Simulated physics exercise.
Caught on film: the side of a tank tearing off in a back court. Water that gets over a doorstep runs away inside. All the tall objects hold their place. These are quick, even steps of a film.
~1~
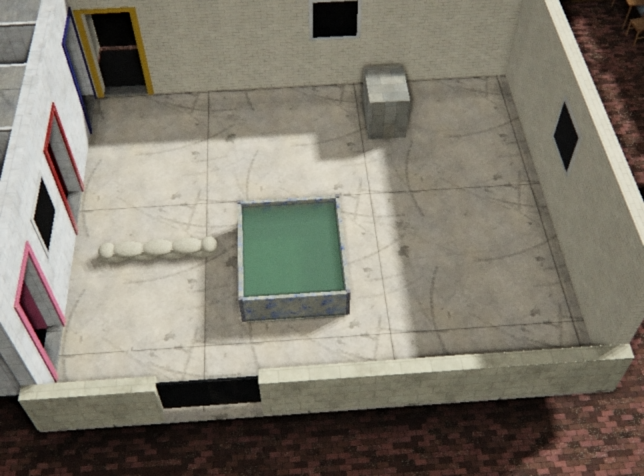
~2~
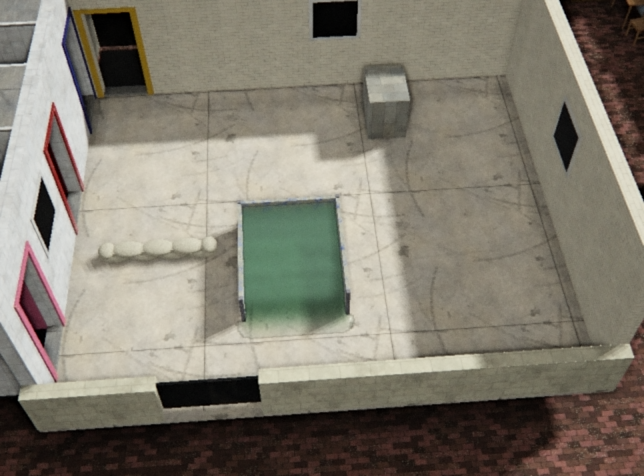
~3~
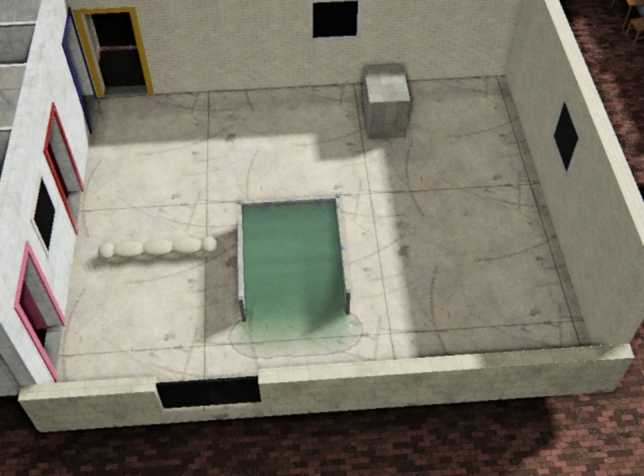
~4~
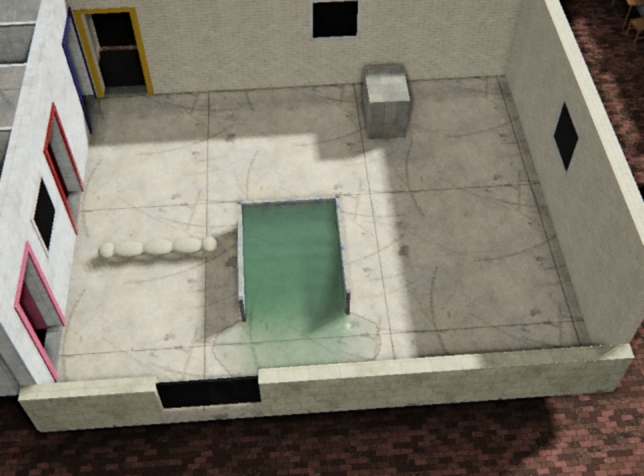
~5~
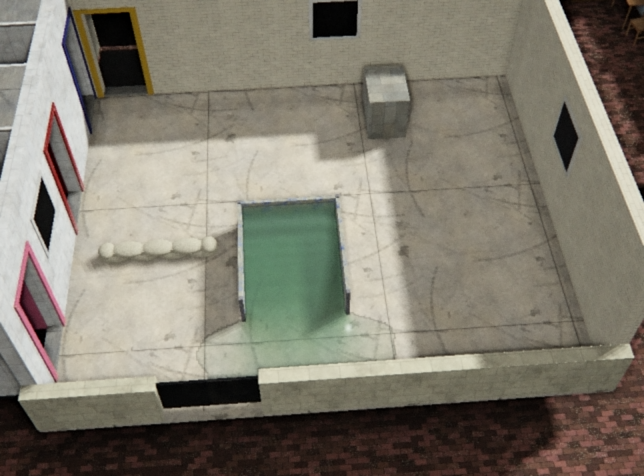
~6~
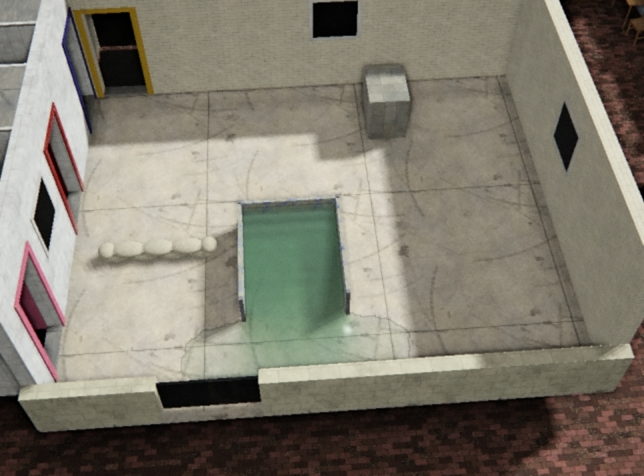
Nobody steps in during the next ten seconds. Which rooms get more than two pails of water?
The pink door lets in a lot; the red door admits no more than that; the yellow door admits no more than that; the blue door admits no more than that.
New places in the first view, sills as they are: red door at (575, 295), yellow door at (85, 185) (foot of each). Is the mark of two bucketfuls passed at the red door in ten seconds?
Red takes more.
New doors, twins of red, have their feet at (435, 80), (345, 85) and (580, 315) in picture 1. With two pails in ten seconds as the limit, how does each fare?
In that order: Lets less in, keeps below it, passes that mark.
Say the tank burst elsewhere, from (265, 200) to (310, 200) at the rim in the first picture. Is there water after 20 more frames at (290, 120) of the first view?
There: Awash.
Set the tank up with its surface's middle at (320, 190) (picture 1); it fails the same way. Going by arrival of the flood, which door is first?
That is the door marked pink.
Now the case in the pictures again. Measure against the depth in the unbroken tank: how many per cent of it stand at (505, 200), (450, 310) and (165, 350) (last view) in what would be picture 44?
About 8, 4 and 6 per cent.
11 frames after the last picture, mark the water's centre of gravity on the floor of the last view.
Around (295, 332).
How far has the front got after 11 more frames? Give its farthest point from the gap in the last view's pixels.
I would point to (587, 370).
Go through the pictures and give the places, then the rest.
The first frame shows still water in the water tank at (292, 248).
In the second frame, the front is at (241, 324), out from the gap at (295, 308).
In the third frame, water pours out at (295, 310) and has run to (356, 335).
In the fourth frame, water pours out at (295, 310) and has run to (234, 370).
In the fifth frame, the front is at a hidden place, out from the gap at (295, 311).
In the sixth frame, the front is at a hidden place, out from the gap at (295, 311).
A moment on, water covers 10 % of the floor; the pink door not reached, the red door not reached, the yellow door not reached, the blue door not reached.
Next, water covers 20 % of the floor; the pink door wet at the sill, nothing in, the red door not reached, the yellow door not reached, the blue door not reached.
Then, water covers 35 % of the floor; the pink door over two buckets in, the red door not reached, the yellow door not reached, the blue door not reached.
Later, water covers 55 % of the floor; the pink door far over two buckets in, the red door wet at the sill, nothing in, the yellow door not reached, the blue door wet at the sill, nothing in.
In the end, water covers 80 % of the floor; the pink door far over two buckets in, the red door wet at the sill, nothing in, the yellow door under two buckets in, the blue door wet at the sill, nothing in.
